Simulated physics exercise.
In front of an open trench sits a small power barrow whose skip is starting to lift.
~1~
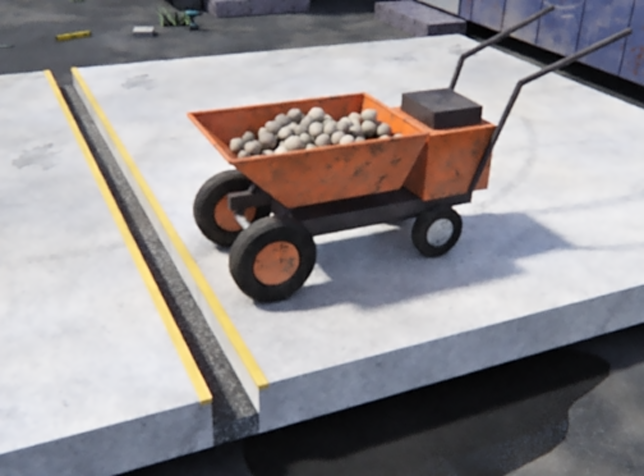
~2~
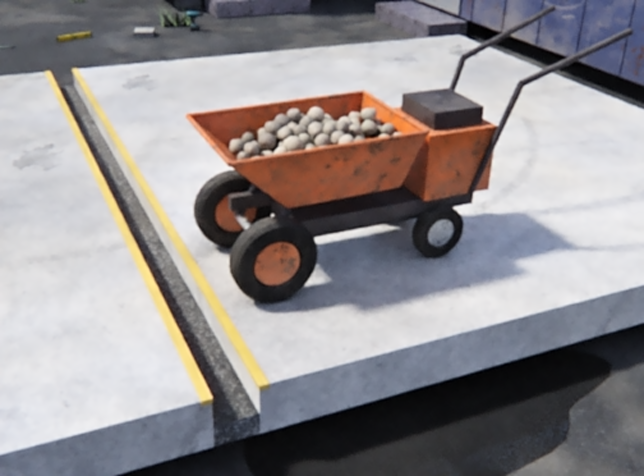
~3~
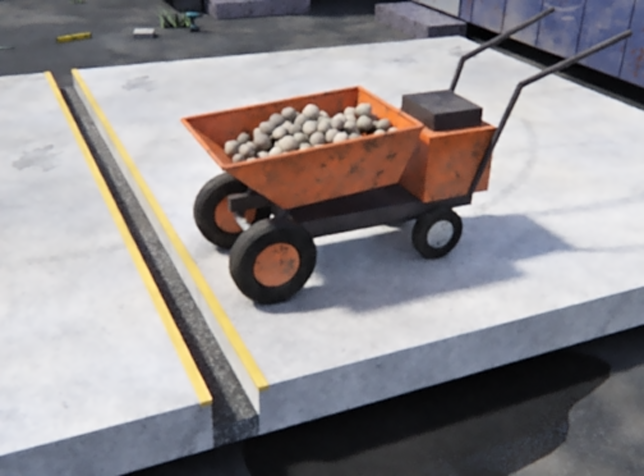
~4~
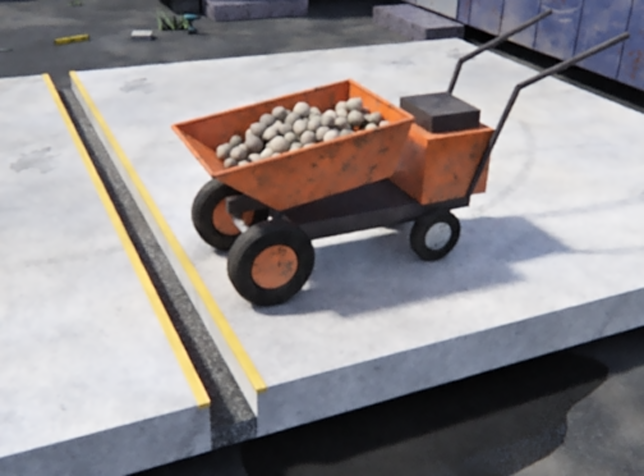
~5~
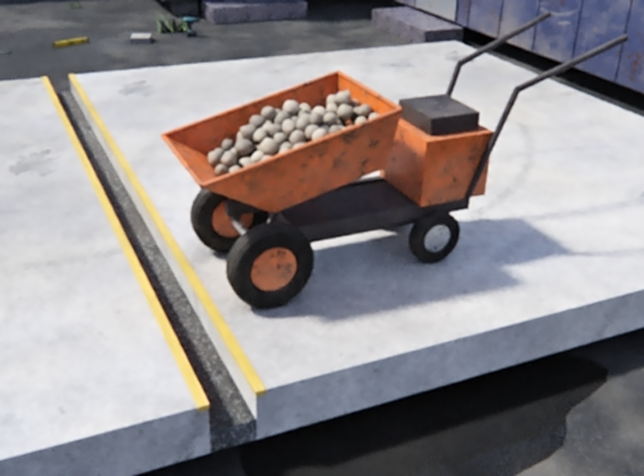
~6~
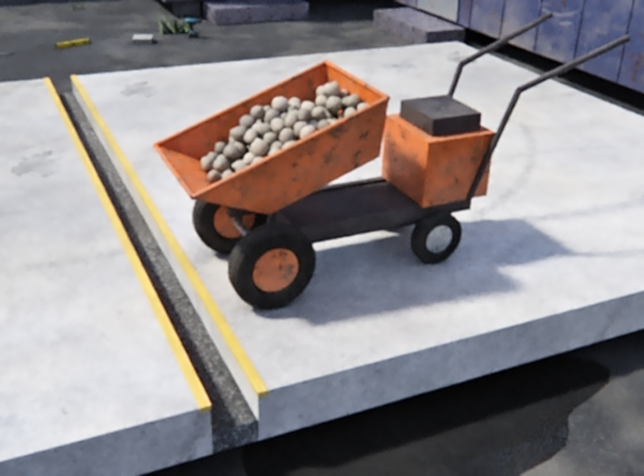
The clip shows an orange wheeled barrow loaded with rounded stones, standing still beside a narrow yellow-edged gap between pale slabs, as its skip slowly tilts forward to the left, its rear rising and its front lip lowering.
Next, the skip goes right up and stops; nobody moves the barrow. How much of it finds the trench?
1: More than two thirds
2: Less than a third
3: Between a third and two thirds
The answer is 2.
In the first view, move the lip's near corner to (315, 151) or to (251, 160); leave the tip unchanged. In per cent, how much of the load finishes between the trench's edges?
About 60 percent at the first place and about 10 percent at the second.
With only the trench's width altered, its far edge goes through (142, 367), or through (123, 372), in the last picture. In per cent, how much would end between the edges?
20 %, then 40 %.
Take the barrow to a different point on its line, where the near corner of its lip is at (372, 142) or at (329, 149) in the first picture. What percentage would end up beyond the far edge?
That would be roughly 10 in a hundred and then roughly 20 in a hundred.
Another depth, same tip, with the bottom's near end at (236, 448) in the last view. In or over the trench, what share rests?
Close to 0 per cent.
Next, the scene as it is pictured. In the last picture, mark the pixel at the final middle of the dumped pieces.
About (76, 304).
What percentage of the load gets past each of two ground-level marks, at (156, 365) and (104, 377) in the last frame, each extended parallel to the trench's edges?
Estimate, first then second: 90 %, 50 %.
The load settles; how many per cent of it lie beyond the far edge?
Roughly 100 in a hundred.
Just after the last frame, skip tipped steeply; every one in the skip.
A moment on, skip tipped steeply; roughly half in the skip; roughly a third beyond it; about a tenth falling.
Further on, skip tipped right over; just a few in the skip; almost all beyond it.
When it is over, skip tipped right over; just a few in the skip; just a few in or heaped over the trench; almost all beyond it.
